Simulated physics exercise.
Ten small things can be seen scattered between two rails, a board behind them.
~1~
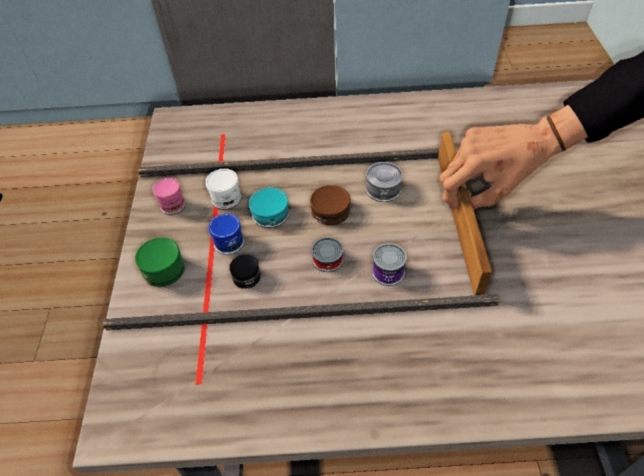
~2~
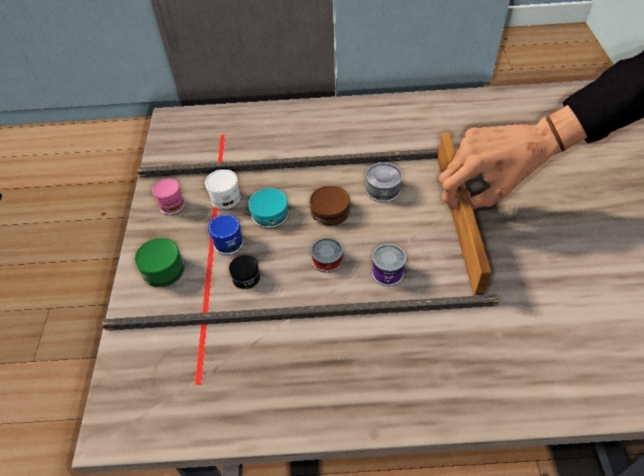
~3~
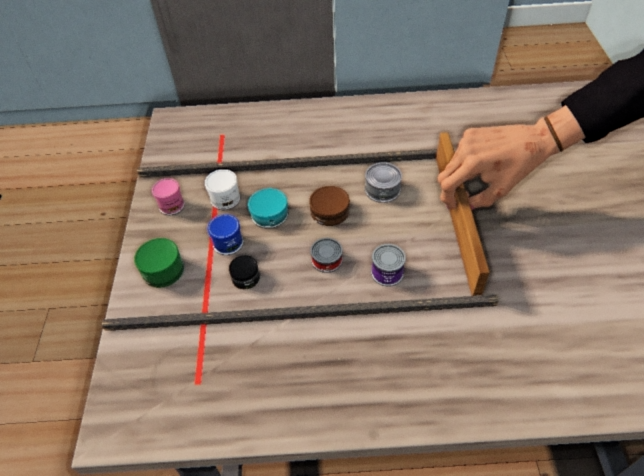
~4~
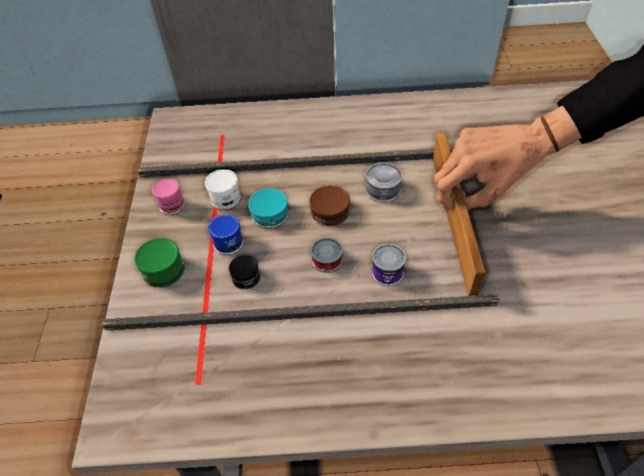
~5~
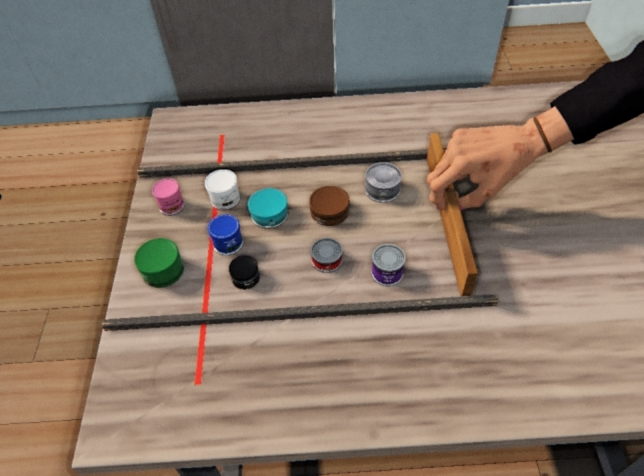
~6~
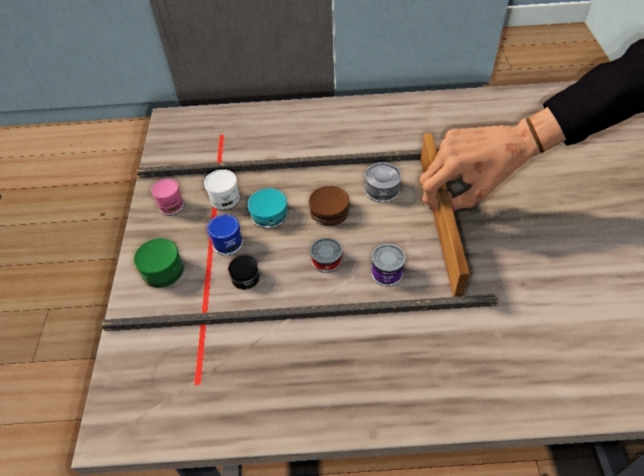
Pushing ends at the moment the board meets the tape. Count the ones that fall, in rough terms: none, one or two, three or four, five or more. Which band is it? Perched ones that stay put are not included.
Every piece stays.
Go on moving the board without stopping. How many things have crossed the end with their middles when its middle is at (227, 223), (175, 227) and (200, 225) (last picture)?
Going through the three positions, you'd get 0, 2 and 0.
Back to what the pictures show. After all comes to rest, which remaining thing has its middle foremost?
The pink tin.
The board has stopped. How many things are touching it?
It adds up to 4.
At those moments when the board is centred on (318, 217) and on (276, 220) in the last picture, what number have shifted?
So 5, and at the other place 8.
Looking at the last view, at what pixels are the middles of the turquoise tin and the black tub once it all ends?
(165, 211) and (166, 276), approximately.
Early on, none off yet; pink tin at rest near (168, 197); green tub at rest near (160, 263); white tin at rest near (223, 190).
A while later, none off yet; pink tin at rest near (168, 197); green tub at rest near (160, 263); white tin moving near (216, 188).
Finally, the number that fall off is zero.
